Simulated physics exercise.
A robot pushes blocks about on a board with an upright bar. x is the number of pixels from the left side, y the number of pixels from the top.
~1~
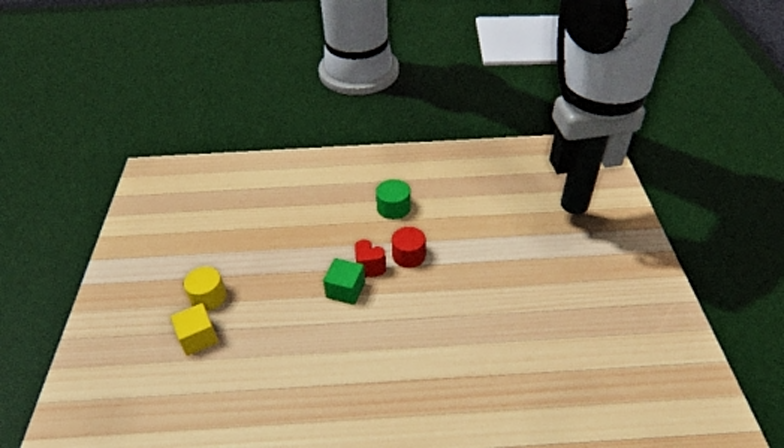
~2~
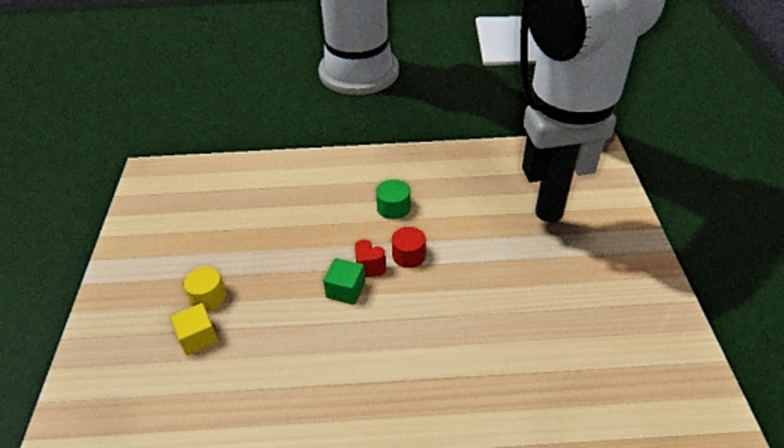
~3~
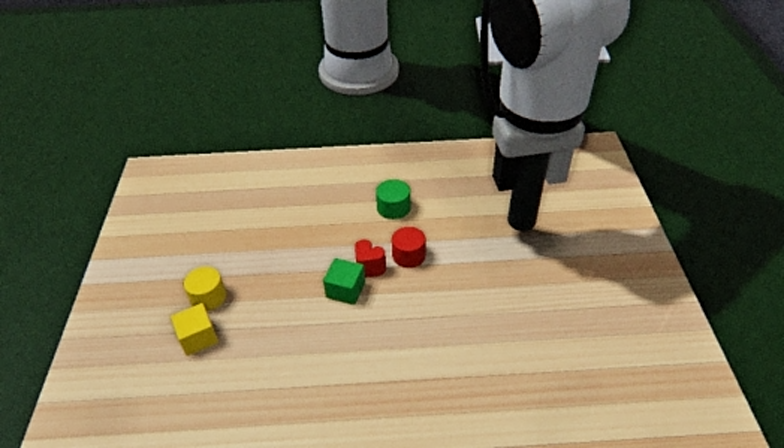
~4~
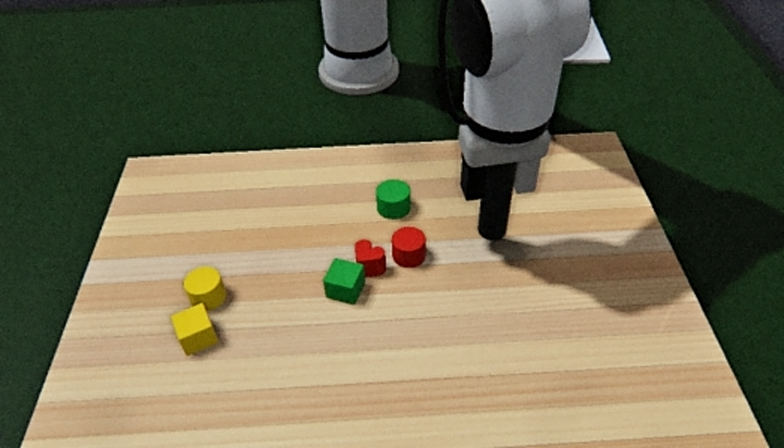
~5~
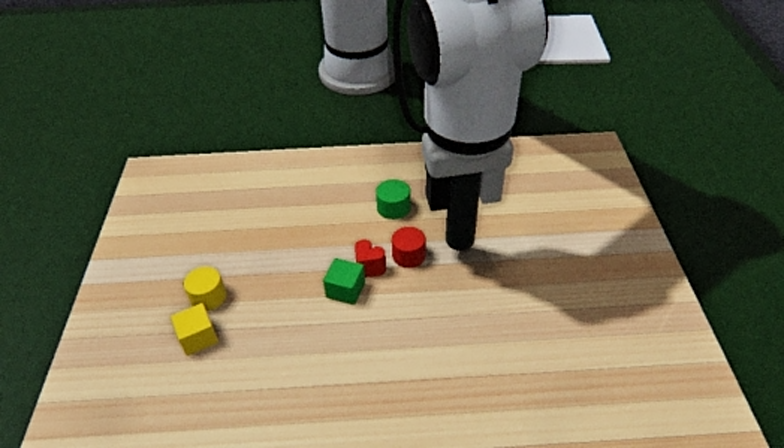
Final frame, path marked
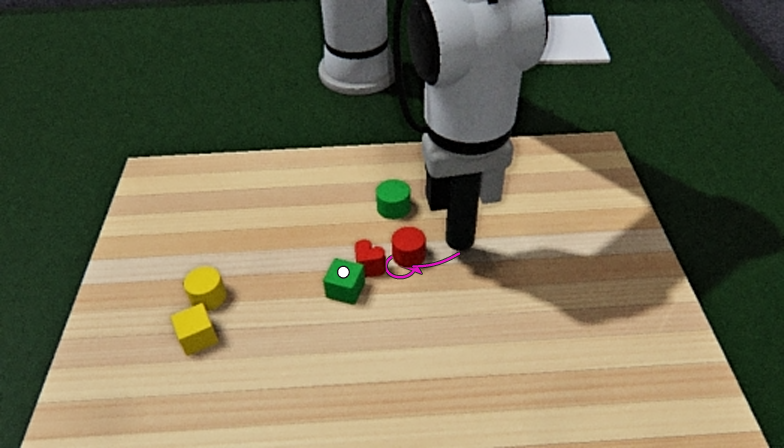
At the start, a robot arm holds a dark upright bar near the upper right of a wooden board, with red, green and yellow blocks lying to its left. The arm then moves the bar steadily left and slightly downward, ending just right of the red disc, while the blocks stay still.
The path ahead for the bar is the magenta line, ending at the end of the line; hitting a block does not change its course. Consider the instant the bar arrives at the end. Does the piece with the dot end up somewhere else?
No
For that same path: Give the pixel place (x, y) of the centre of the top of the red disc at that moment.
My best guess is (378, 232).
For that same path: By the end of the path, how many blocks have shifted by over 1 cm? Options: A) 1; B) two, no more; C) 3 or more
The answer is A.
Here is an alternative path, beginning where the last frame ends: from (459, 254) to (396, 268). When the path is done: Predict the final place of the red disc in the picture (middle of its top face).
Answer: (372, 235).
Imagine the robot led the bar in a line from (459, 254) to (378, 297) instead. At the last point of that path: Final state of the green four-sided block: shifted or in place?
It will remain on its spot.
Drawn move, from (459, 254) via (442, 262) and (422, 266), ending at (400, 266); the dot is on the green four-sided block.
The first path, step by step. Halfway along, bar at (432, 253); red disc at (403, 238).
At the end, bar at (400, 254); green four-sided block still; red heart-shaped block at (365, 250); red disc at (378, 232).
